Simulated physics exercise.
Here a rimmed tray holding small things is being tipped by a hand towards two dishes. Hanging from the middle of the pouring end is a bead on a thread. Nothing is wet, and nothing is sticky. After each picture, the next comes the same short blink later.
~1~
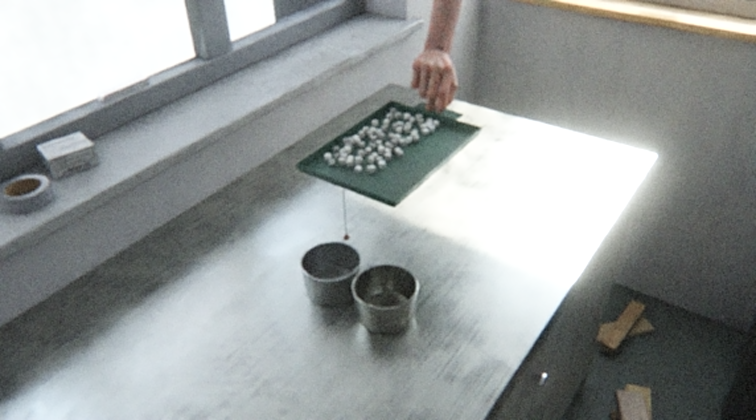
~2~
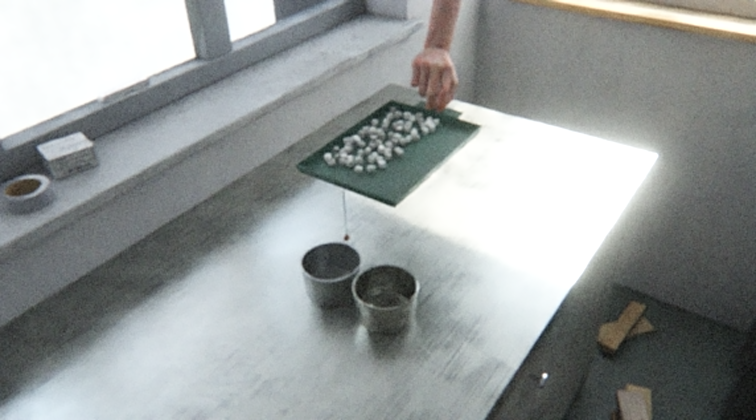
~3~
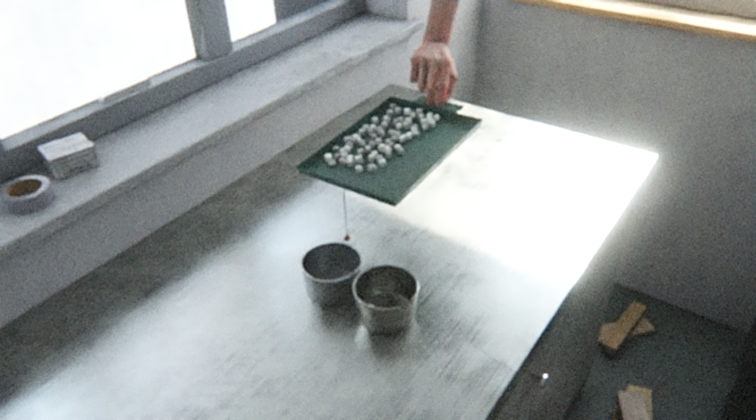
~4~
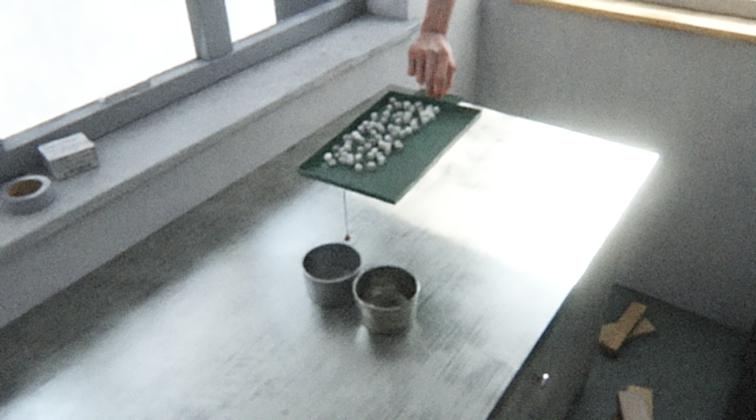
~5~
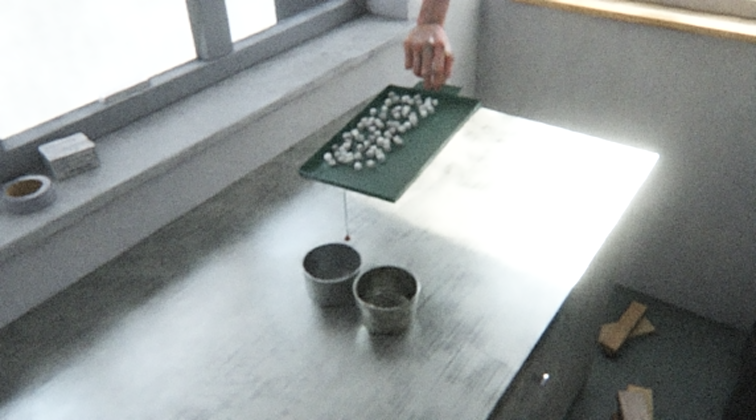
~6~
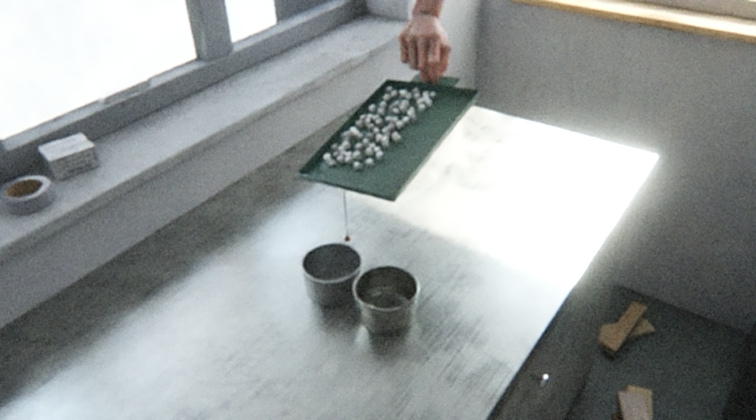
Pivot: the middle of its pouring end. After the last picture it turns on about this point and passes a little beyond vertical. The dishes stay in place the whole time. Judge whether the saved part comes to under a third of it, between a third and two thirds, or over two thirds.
The saved part comes to under a third of it.
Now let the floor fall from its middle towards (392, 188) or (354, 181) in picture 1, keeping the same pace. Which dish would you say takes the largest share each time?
Result 1: The right-hand one; result 2: The left-hand one.
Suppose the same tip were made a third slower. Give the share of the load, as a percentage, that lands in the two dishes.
It would be around 10 percent.
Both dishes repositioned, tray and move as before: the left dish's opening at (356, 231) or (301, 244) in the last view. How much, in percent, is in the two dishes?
0 and 50 in a hundred.
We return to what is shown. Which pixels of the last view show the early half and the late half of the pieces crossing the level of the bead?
(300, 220), then (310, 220).
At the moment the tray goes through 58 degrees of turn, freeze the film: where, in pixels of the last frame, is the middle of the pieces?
I'd put the middle of the pieces at roughly (326, 155).
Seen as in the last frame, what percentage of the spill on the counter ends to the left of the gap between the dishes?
Estimate: About 100 percent.
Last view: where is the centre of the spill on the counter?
Near (297, 253).
Soon after the last picture, tray tipped steeply; nearly all on the tray; a stray few in the air.
A little later, tray tipped right over; nearly all on the tray; a stray few in the left dish; a small part outside both; a stray few in the air.
Later still, tray tipped past a quarter turn; a small part in the left dish; nearly all outside both.
At rest, tray tipped past a quarter turn; none in the right dish; a small part in the left dish; nearly all outside both.
